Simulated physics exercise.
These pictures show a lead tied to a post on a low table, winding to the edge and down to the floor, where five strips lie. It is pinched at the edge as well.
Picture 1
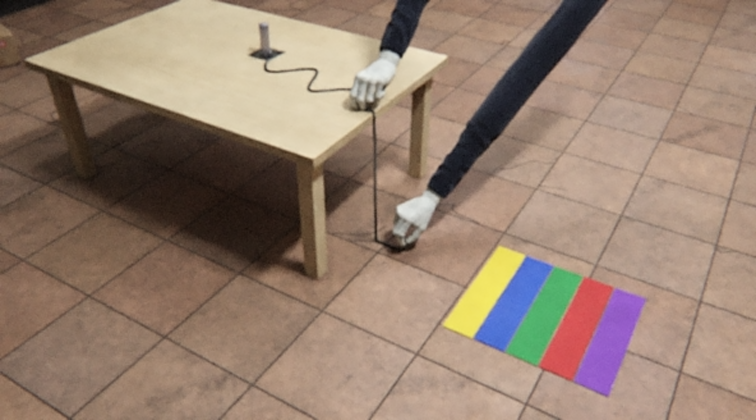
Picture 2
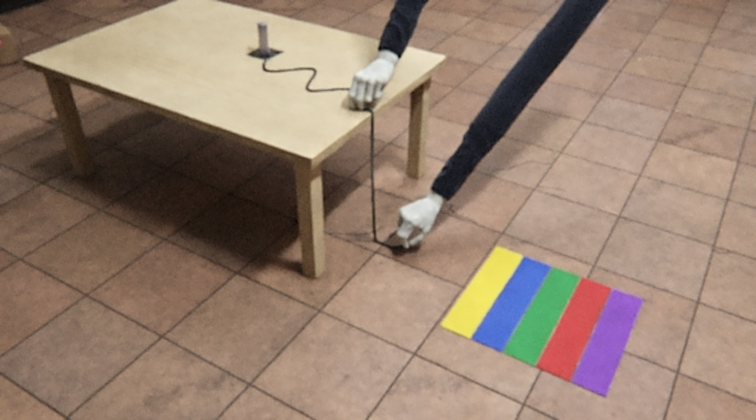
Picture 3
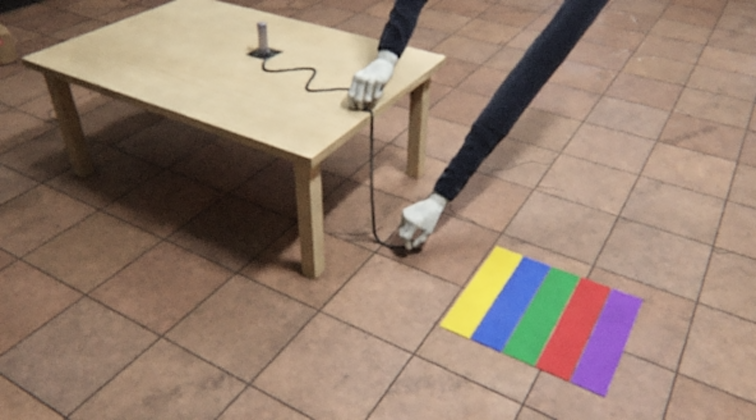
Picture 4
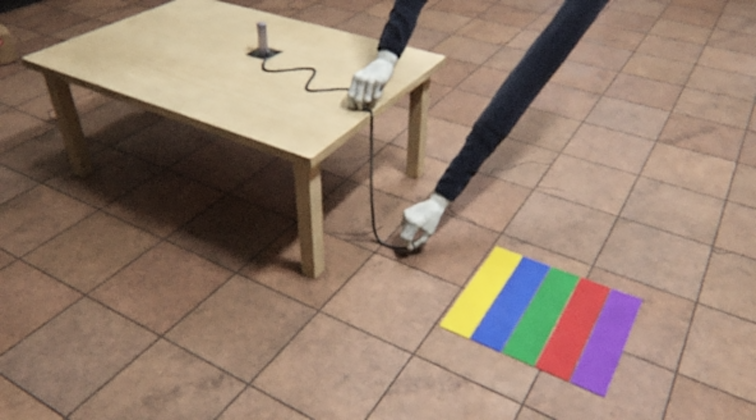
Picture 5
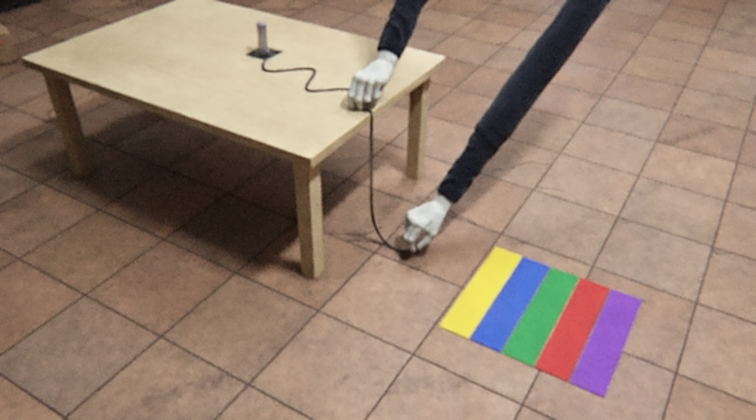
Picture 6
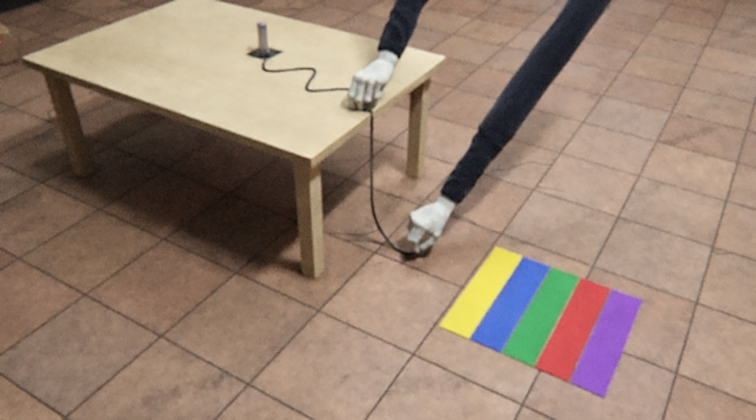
On a floor of brownish square tiles, a low pale wooden table is seen from above at an angle. A dark cord winds from a small post on the tabletop to the edge, pinched there by one pale hand, and hangs to another near yellow, blue, green, red and purple strips. The lower hand edges slightly rightward with the cord's end, while everything else and the camera stay still.
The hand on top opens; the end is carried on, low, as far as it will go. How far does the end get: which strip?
The end stops over the red strip.
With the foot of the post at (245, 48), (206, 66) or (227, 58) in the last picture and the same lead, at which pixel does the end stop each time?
In that order: (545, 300), (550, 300) and (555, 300).
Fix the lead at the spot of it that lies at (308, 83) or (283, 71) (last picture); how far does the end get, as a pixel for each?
Near (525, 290) and (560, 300).
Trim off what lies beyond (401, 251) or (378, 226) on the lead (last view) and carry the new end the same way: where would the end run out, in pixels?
The places are (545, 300) and (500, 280).
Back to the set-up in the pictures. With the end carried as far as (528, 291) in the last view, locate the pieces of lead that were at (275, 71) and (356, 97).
About (302, 69), and the other about (387, 142).
A little later, end near (528, 291); over blue.
Next, end near (563, 304); over green.
When it is tight, end near (584, 312); over red. It gets as far as the red strip.
